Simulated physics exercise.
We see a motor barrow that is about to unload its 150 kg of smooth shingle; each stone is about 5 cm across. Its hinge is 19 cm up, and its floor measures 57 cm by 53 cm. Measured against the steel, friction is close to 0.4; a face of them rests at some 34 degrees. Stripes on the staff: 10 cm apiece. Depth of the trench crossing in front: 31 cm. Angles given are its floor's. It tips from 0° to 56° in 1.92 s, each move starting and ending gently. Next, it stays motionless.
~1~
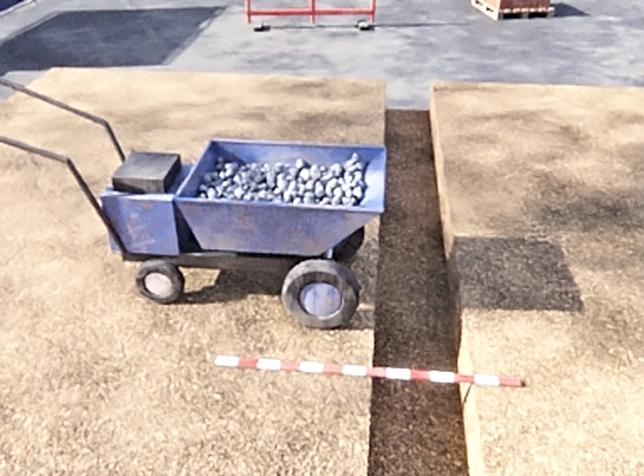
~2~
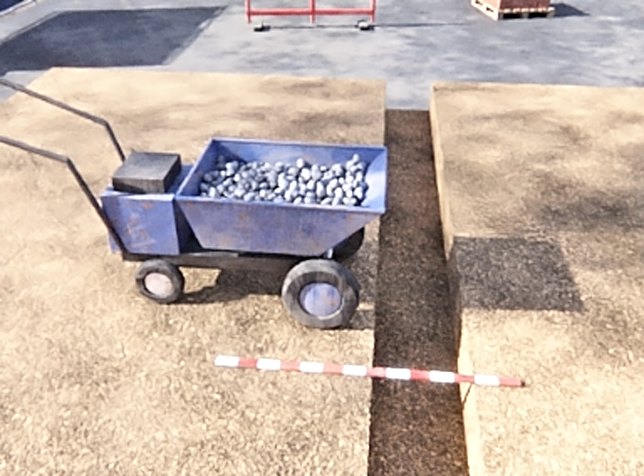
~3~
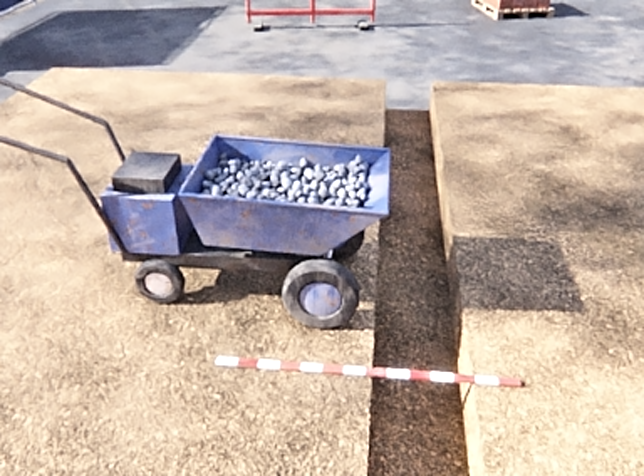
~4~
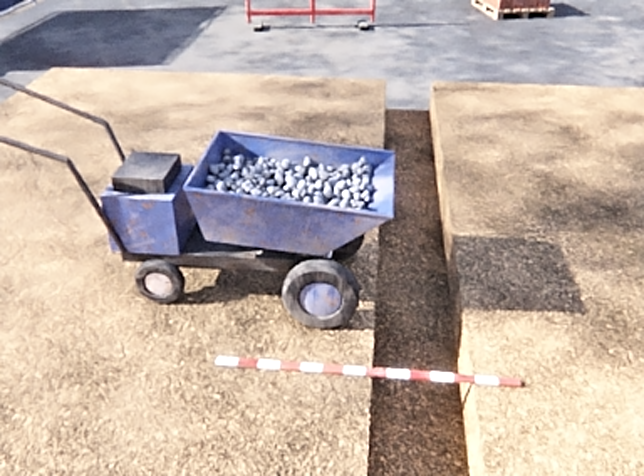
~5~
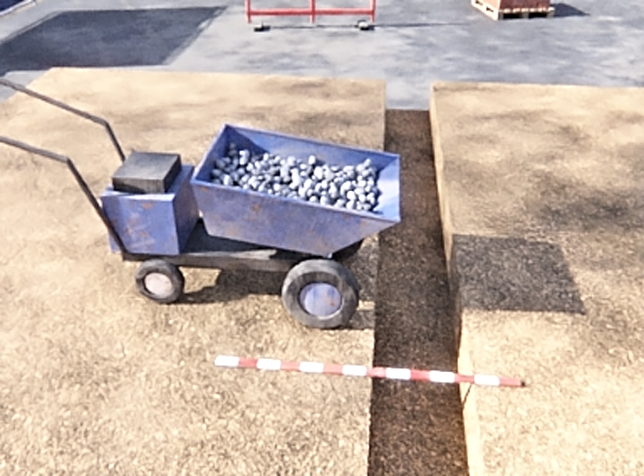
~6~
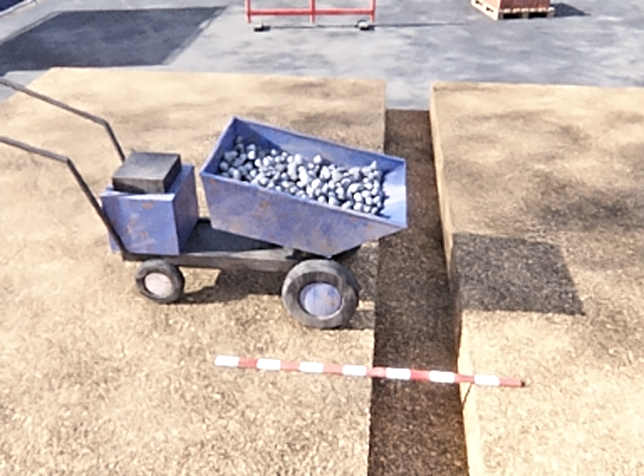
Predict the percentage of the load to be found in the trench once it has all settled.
Roughly 57 percent of the load ends up there.
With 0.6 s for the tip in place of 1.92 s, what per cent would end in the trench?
40 per cent.
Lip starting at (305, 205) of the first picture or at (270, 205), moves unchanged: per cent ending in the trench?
Near 100 then near 70 percent.
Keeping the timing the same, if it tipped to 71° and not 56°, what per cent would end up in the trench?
Roughly 55% would end there.
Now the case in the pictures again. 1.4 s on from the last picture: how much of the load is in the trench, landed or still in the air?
Something like 10 in a hundred.
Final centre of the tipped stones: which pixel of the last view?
Roughly at pixel (453, 321).
Then, 0.8 s after the last picture the floor is at 47°, 100 % in the skip; the foremost stones are at (430, 236).
Then, 1.4 s after the last picture the floor is at 56°, 66 % in the skip, 12 % in the trench, 23 % past the trench; the foremost stones are at (526, 301).
Then, 1.8 s after the last picture the floor is at 56°, 39 % in the skip, 21 % in the trench, 40 % past the trench; the foremost stones are at (594, 313).
Then, 3.7 s after the last picture the floor is at 56°, 1 % in the skip, 57 % in the trench, 41 % past the trench; the foremost stones are at (630, 331).
